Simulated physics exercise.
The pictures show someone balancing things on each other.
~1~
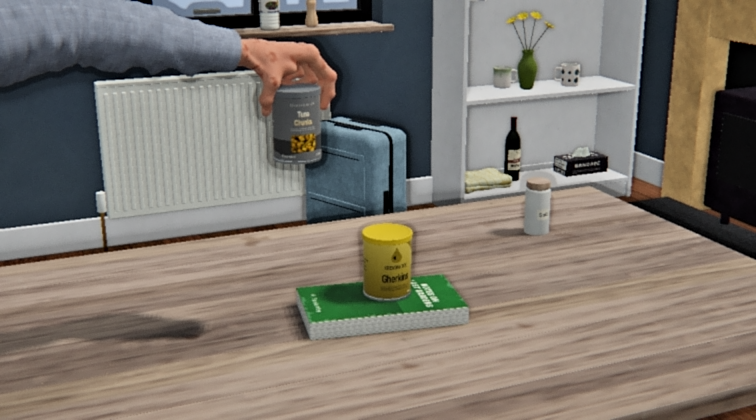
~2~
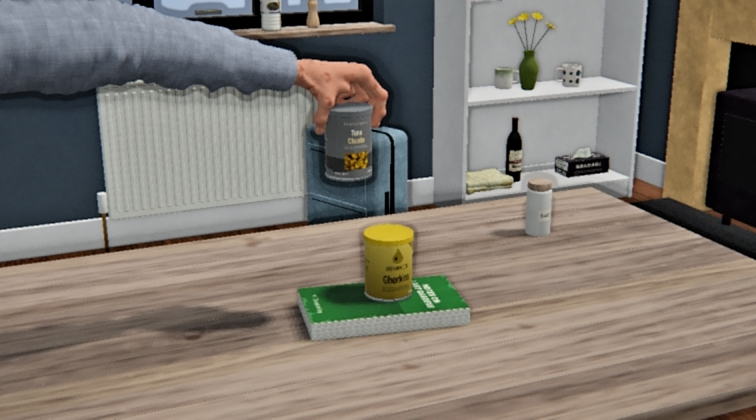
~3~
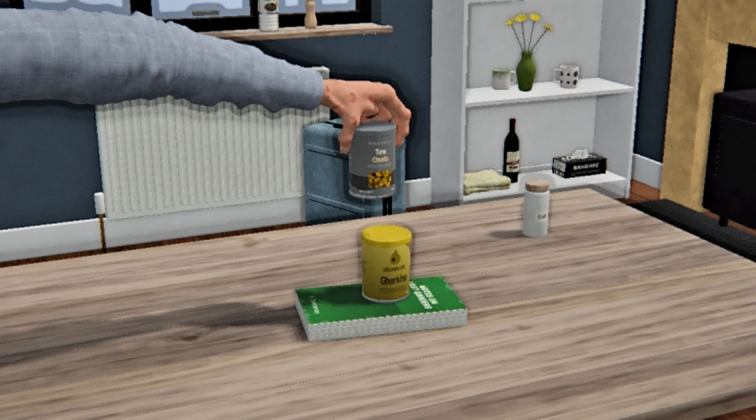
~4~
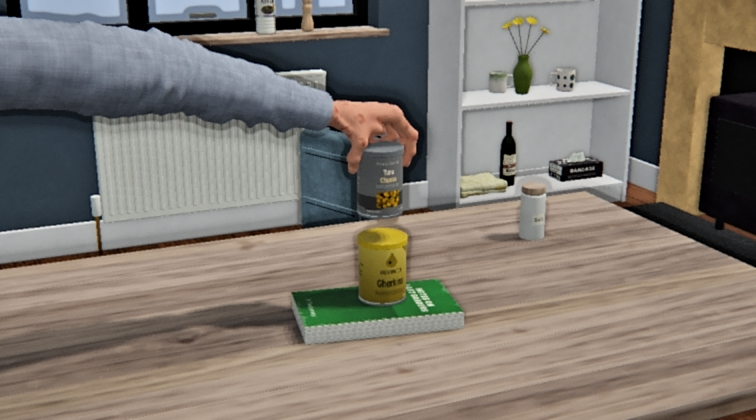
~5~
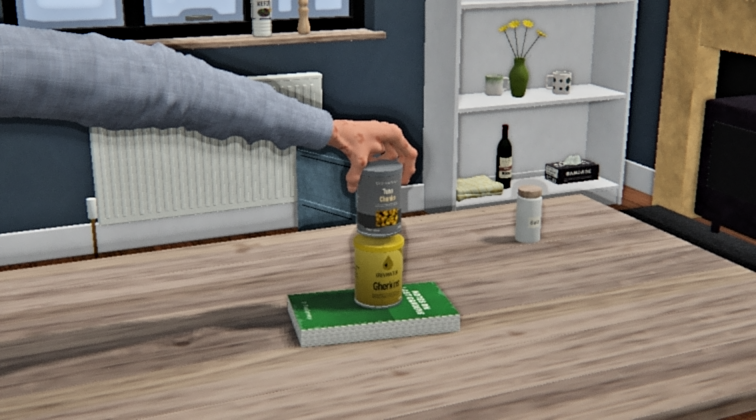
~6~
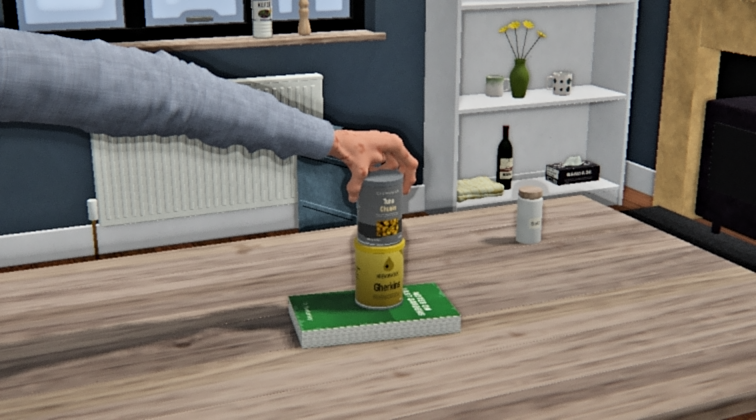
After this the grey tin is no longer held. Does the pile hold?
As it turns out, it keeps its balance.
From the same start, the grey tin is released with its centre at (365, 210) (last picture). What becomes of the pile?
Then it keeps its balance.
Then, 0.20 s later than the last frame, all is still.
Then, 0.40 s later than the last frame, grey tin resting near (380, 208).
When it is over, all 4 as before. End places, in pixels of the last picture, grey tin near (380, 208). The pile stays up.
